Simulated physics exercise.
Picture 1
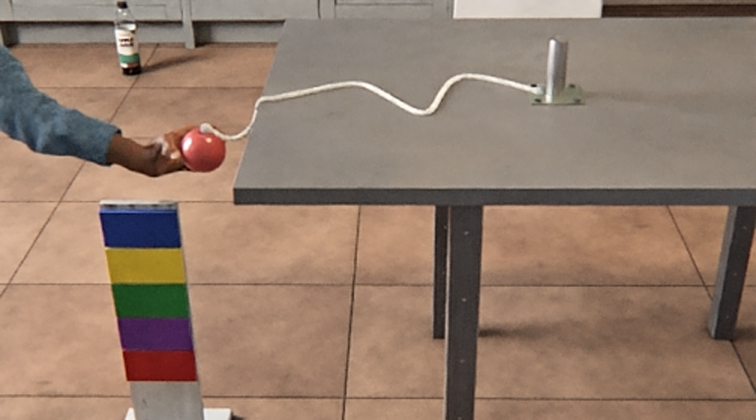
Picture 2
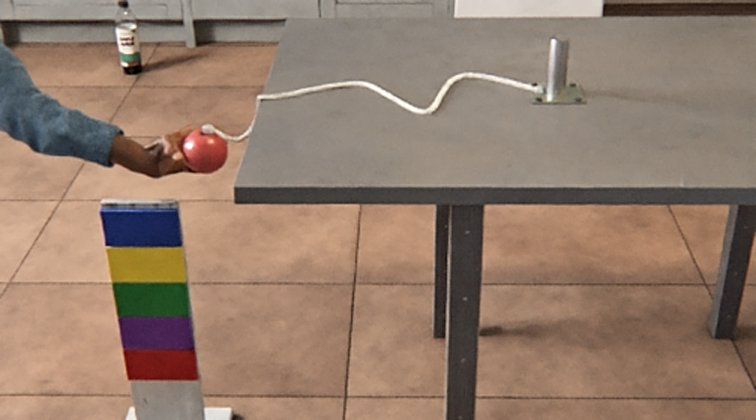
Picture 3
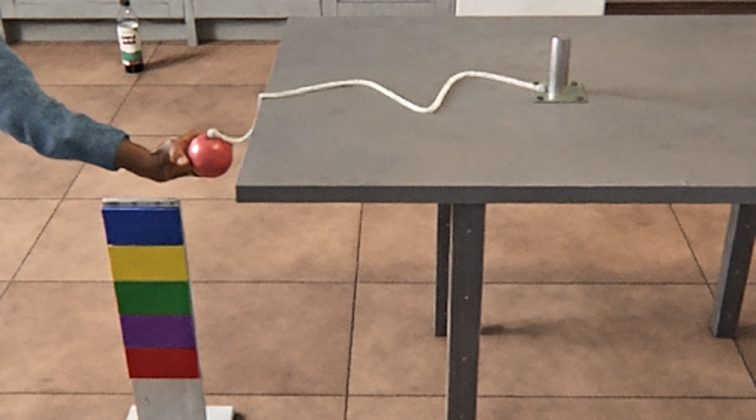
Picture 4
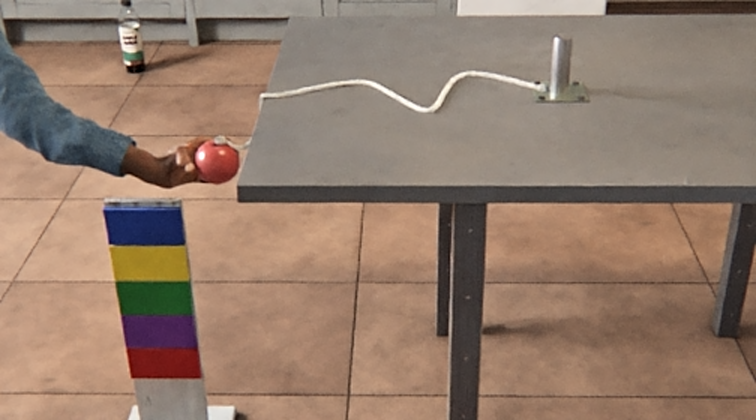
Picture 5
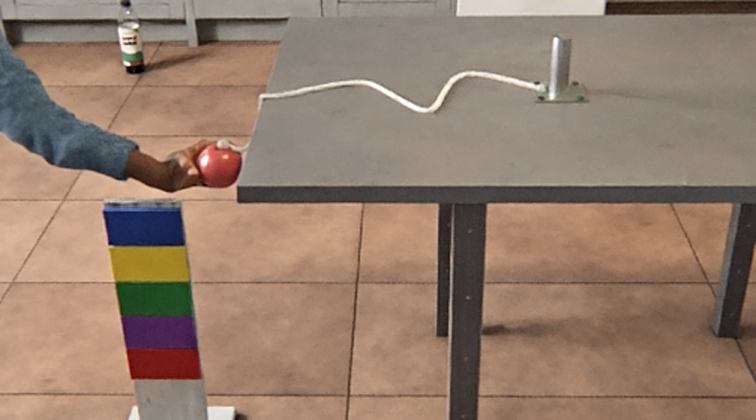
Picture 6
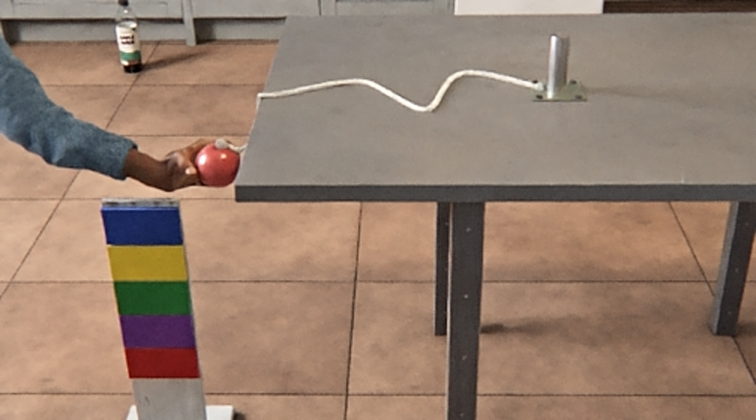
A hand holding a red ball-like apple tied to a slack white cord shifts slightly right and downward beside a gray table's edge, above a board striped blue, yellow, green, purple and red, then stays nearly still.
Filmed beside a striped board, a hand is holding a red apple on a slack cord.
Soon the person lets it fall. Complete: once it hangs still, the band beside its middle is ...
... Green.
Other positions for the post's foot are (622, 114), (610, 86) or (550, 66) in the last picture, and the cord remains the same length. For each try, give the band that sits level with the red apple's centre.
Result 1: Yellow. Result 2: Yellow. Result 3: Green.
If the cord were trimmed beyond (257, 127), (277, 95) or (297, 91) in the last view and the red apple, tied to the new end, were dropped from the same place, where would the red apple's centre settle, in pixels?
First (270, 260), then (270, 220), then (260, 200).
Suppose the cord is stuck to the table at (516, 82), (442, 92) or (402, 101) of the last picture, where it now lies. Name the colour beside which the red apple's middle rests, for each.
Note: Try 1 green; try 2 yellow; try 3 blue.
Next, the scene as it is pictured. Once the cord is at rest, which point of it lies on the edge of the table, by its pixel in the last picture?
The point at (371, 84).
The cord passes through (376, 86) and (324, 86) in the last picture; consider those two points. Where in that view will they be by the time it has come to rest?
First one: (271, 85); second one: (265, 135).
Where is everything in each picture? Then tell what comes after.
Red apple (204, 151); blue (140, 231); yellow (145, 266); green (150, 302); purple (155, 335); red (159, 367), in the first picture.
Red apple (205, 151); cord through (507, 82) (445, 88) (408, 107) (351, 84) (269, 98), in the second picture.
Red apple (211, 156), in the third picture.
Red apple (217, 162); cord through (510, 80) (448, 87) (411, 106) (354, 83) (272, 97), in the fourth picture.
Red apple (220, 166), in the fifth picture.
Red apple (218, 166); cord through (508, 79) (446, 86) (409, 105) (351, 82) (270, 96), in the sixth picture.
Soon after, apple near (239, 295); level with green.
Then, apple near (313, 271); level with green.
Further on, apple near (272, 283); level with green.
At rest, apple near (271, 274); level with green. The green one.
